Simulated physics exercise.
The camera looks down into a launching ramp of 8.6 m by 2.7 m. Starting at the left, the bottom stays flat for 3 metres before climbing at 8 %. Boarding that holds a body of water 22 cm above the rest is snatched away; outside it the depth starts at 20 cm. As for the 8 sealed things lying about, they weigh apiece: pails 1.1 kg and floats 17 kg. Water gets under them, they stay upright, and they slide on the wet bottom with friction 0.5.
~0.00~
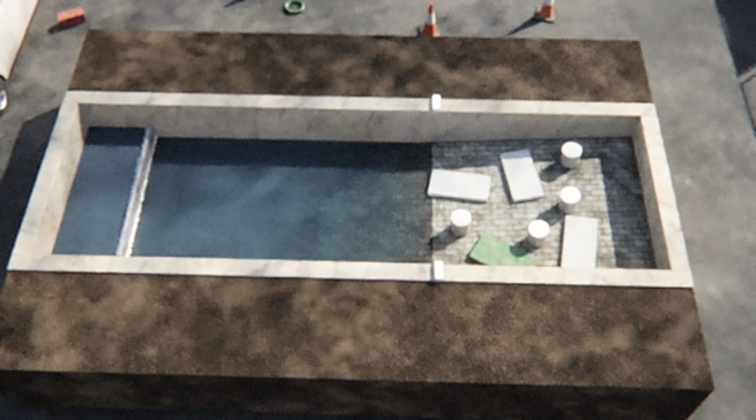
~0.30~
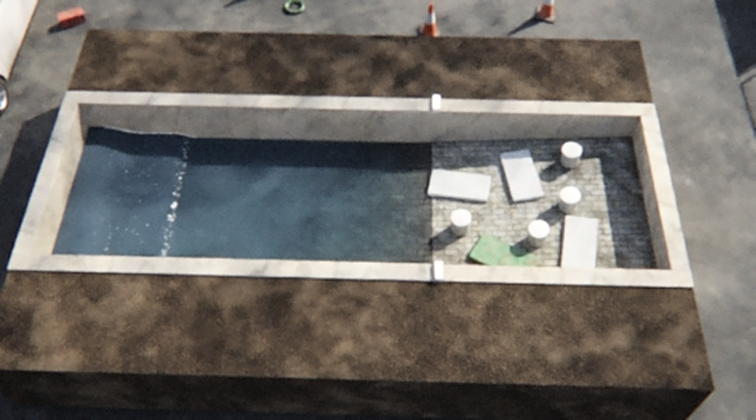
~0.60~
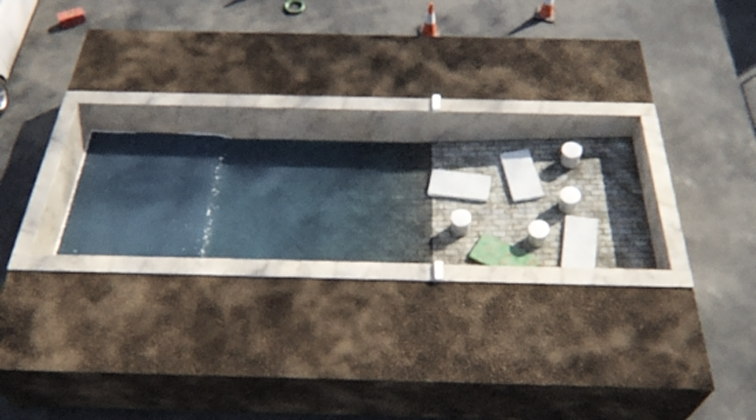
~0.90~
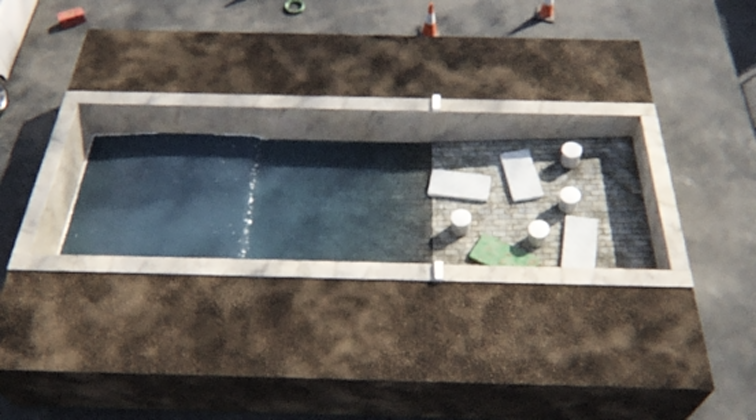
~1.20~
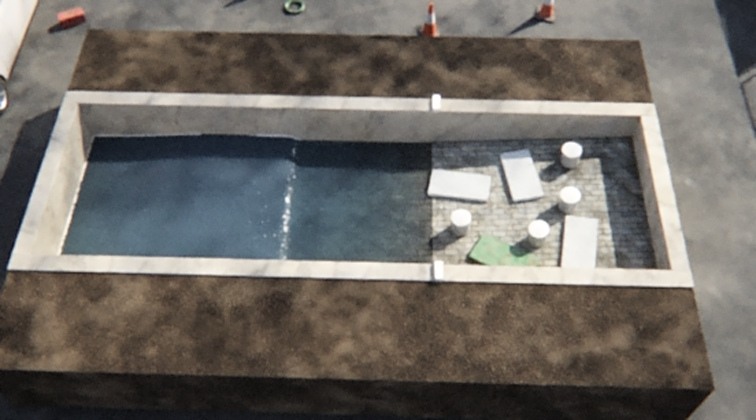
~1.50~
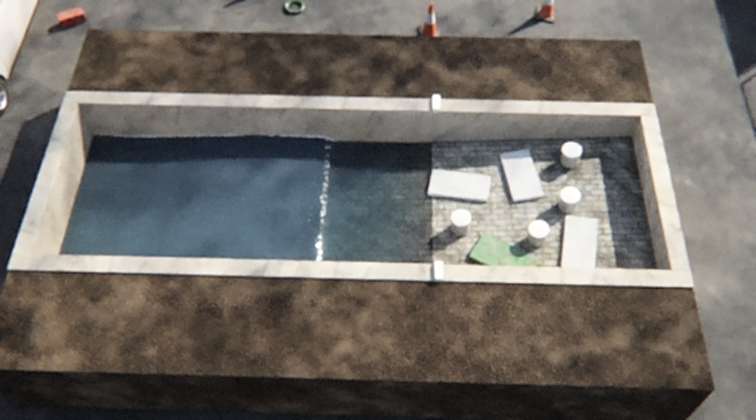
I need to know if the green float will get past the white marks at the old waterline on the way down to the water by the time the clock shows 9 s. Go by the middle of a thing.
It goes the distance.
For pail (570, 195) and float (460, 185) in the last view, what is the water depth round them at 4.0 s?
About 2 and 7 cm.
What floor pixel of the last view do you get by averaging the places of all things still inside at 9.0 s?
(449, 199).
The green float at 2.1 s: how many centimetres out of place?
Displacement near 0 cm.
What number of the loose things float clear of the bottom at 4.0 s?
The count is 3.
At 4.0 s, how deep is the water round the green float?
6 cm, roughly.
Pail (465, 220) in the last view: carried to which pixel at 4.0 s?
Look for it near (560, 204).
After 2.1 s the green float is near (505, 257), 0.0 m from its start, aground; 0 of 8 are over the mark; 0 afloat.
After 4.0 s the green float is near (510, 252), 0.1 m from its start, aground; 0 of 8 are over the mark; 3 afloat.
After 6.3 s the green float is near (431, 242), 1.1 m from its start, afloat; 2 of 8 are over the mark; 5 afloat.
After 9.0 s the green float is near (337, 230), 2.5 m from its start, afloat; 3 of 8 are over the mark; 3 afloat.
